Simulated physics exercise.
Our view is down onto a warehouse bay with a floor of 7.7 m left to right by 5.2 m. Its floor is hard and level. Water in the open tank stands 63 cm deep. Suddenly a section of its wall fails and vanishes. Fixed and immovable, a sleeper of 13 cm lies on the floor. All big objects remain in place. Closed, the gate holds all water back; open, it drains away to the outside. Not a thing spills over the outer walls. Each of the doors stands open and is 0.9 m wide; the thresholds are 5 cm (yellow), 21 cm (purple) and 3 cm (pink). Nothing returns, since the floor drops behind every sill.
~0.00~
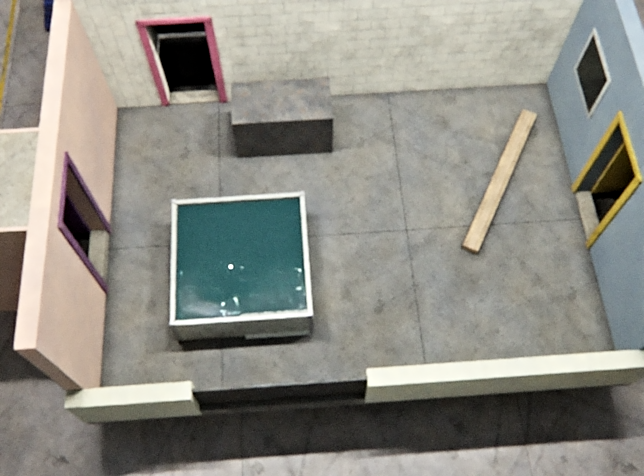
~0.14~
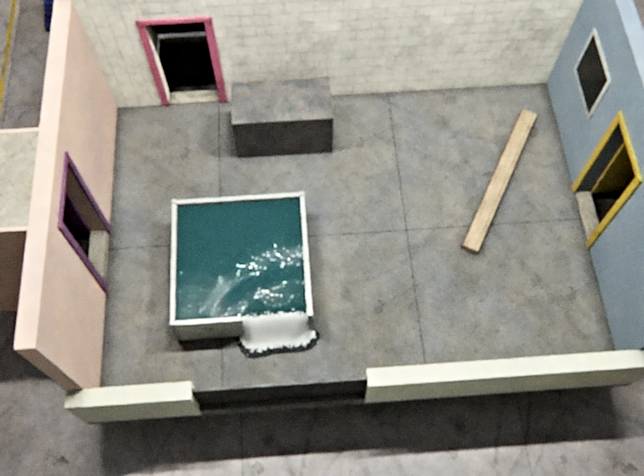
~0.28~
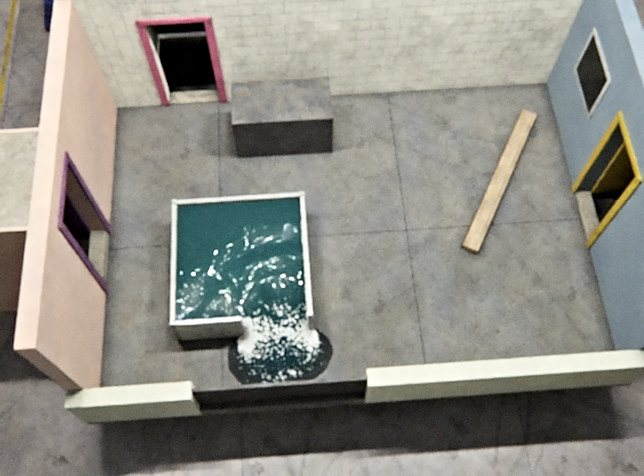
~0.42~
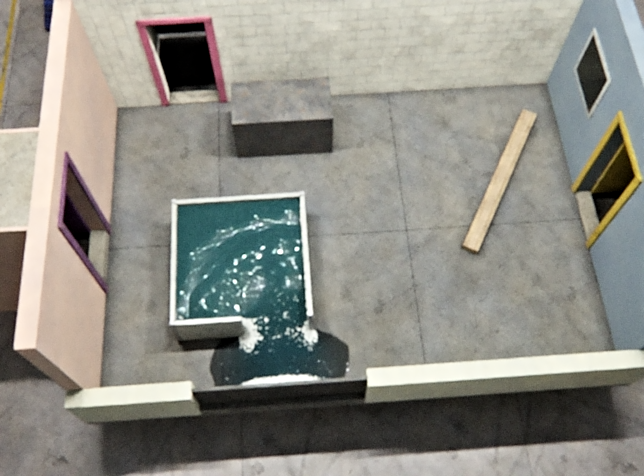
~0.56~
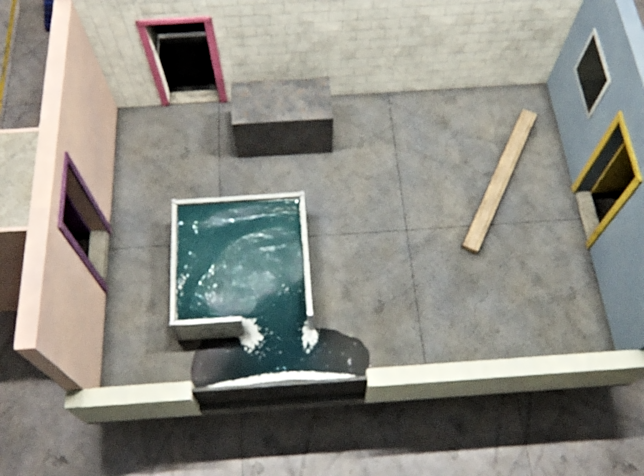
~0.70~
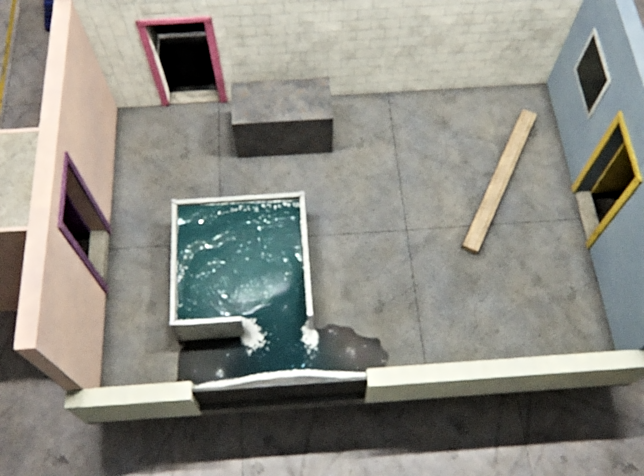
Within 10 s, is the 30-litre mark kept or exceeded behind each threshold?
Yellow door: Exceeded, purple door: Kept, pink door: Exceeded.
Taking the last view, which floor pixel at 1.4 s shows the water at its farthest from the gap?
I'd put it close to (506, 372).
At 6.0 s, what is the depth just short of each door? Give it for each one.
Readings (cm): Yellow = 8; purple = 7; pink = 10.
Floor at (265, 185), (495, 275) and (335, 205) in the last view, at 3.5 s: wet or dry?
Going through the three points: Not yet touched, then awash, then not yet touched.
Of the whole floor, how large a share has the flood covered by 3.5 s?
Covered: Roughly 55 %.
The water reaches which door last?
Last comes the pink one.
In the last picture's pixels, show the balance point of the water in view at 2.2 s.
Around (271, 308).
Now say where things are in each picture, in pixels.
In the first picture, the open tank at (240, 258) is whole and still, 63 cm deep.
In the second picture, water pours out at (277, 325) and has run 0.6 m, to (244, 347); deepest outside 32 cm, 63 cm at the open tank's back.
In the third picture, the front is at (258, 386), 0.9 m from the gap at (277, 326); 0.9 m2 of floor is under water; 63 cm left at the back of the open tank.
In the fourth picture, the front is at (336, 384), 1.2 m from the gap at (277, 326); 1.4 m2 of floor is under water; 63 cm left at the back of the open tank.
In the fifth picture, the front is at (364, 382), 1.5 m from the gap at (277, 326); 1.7 m2 of floor is under water; 62 cm left at the back of the open tank.
In the sixth picture, the front is at (385, 381), 1.8 m from the gap at (277, 326); 1.8 m2 of floor is under water; 55 cm left at the back of the open tank.
After 1.4 s water covers 15 % of the floor and is deepest (50 cm) near (287, 388); yellow door not reached, purple door not reached, pink door not reached.
After 2.2 s water covers 35 % of the floor and is deepest (39 cm) near (287, 388); yellow door not reached, purple door 5 cm at the sill, 0 L in, pink door not reached.
After 3.5 s water covers 55 % of the floor and is deepest (28 cm) near (286, 375); yellow door 12 cm at the sill, 13 L in, purple door 8 cm at the sill, 0 L in, pink door not reached.
After 6.0 s water covers 70 % of the floor and is deepest (18 cm) near (286, 375); yellow door 8 cm at the sill, 47 L in, purple door 7 cm at the sill, 0 L in, pink door 10 cm at the sill, 42 L in.
After 10.0 s water covers 90 % of the floor and is deepest (10 cm) near (583, 286); yellow door 10 cm at the sill, 84 L in, purple door 4 cm at the sill, 0 L in, pink door 8 cm at the sill, 130 L in.
